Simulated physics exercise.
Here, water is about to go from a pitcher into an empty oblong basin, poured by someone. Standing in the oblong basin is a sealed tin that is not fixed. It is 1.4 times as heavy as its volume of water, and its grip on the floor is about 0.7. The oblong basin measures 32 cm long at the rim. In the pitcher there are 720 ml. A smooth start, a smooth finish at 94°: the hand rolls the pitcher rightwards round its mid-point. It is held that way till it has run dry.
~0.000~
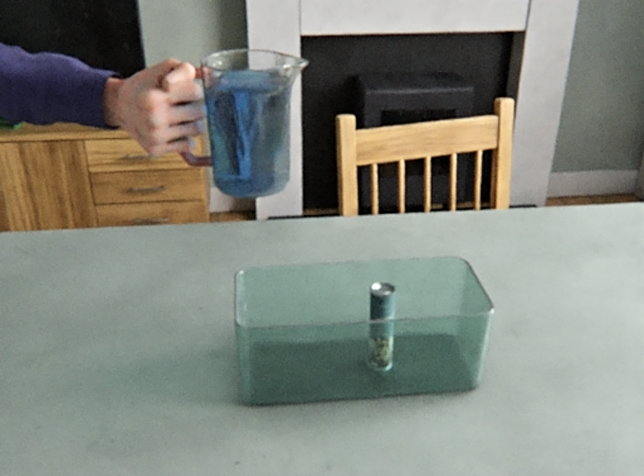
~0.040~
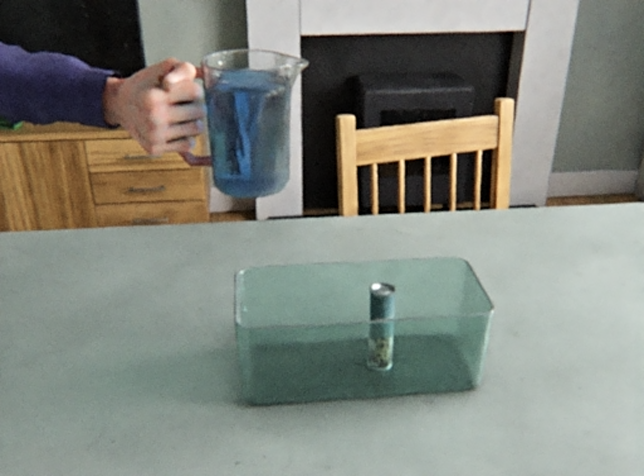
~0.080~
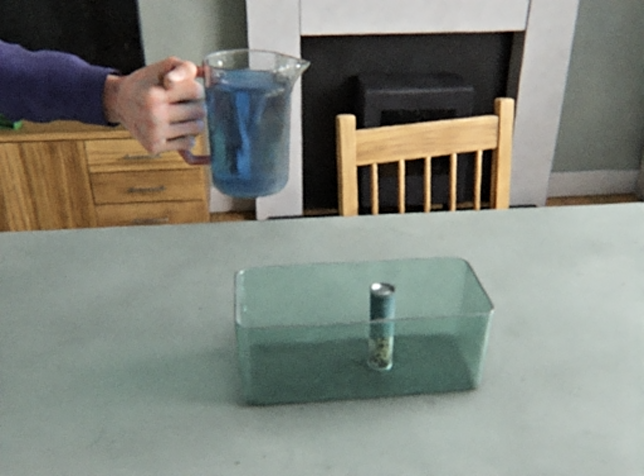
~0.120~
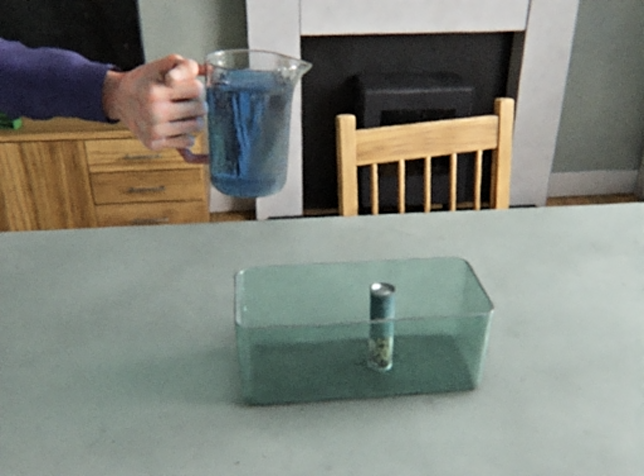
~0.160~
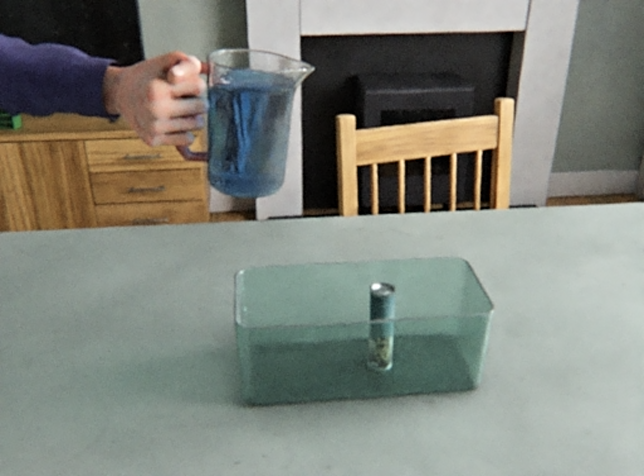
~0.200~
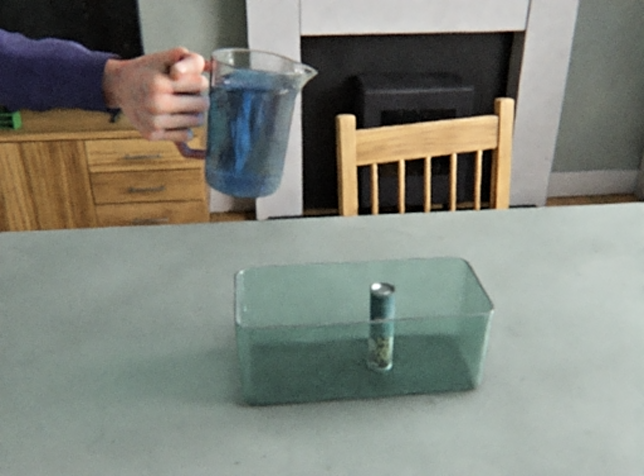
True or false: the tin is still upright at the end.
True.
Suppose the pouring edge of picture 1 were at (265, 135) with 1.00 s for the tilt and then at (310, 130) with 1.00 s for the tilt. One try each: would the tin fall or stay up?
First it stays on its base; then it tips over.
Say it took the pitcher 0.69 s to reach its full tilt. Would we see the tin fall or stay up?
The tin stays balanced.
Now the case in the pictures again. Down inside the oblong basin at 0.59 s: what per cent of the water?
At that time the basin holds about 0 per cent of the liquid.
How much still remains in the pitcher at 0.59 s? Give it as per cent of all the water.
I'd put it near 90 percent.
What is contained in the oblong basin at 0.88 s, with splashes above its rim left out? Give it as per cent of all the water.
Roughly 20 %.
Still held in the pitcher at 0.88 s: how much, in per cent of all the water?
Close to 52 percent of the whole amount.
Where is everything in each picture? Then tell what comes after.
Tilt 0°; pouring edge (308, 61); surface from (207, 80) to (290, 78); the oblong basin's rim runs from (236, 298) to (480, 284); the tin's top is at (383, 292), in the first frame.
Tilt 0°; pouring edge (308, 61); surface from (207, 80) to (290, 78), in the second frame.
Tilt 1°; pouring edge (309, 62); surface from (207, 79) to (291, 79), in the third frame.
Tilt 3°; pouring edge (311, 64); surface from (208, 79) to (292, 79), in the fourth frame.
Tilt 6°; pouring edge (314, 67); surface from (210, 80) to (295, 80), in the fifth frame.
Tilt 9°; pouring edge (317, 71); surface from (213, 81) to (298, 81), in the sixth frame.
By 0.59 s the tilt is 60° and 90 per cent is still to pour; the tin stands where it began.
By 0.88 s the tilt is 90° and 53 per cent is still to pour; the tin stands where it began.
By 1.17 s the tilt is 94° and 15 per cent is still to pour; the tin stands where it began.
By 1.50 s the tilt is 94° and 4 per cent is still to pour; the tin stands where it began.
At rest the tin stands where it began.
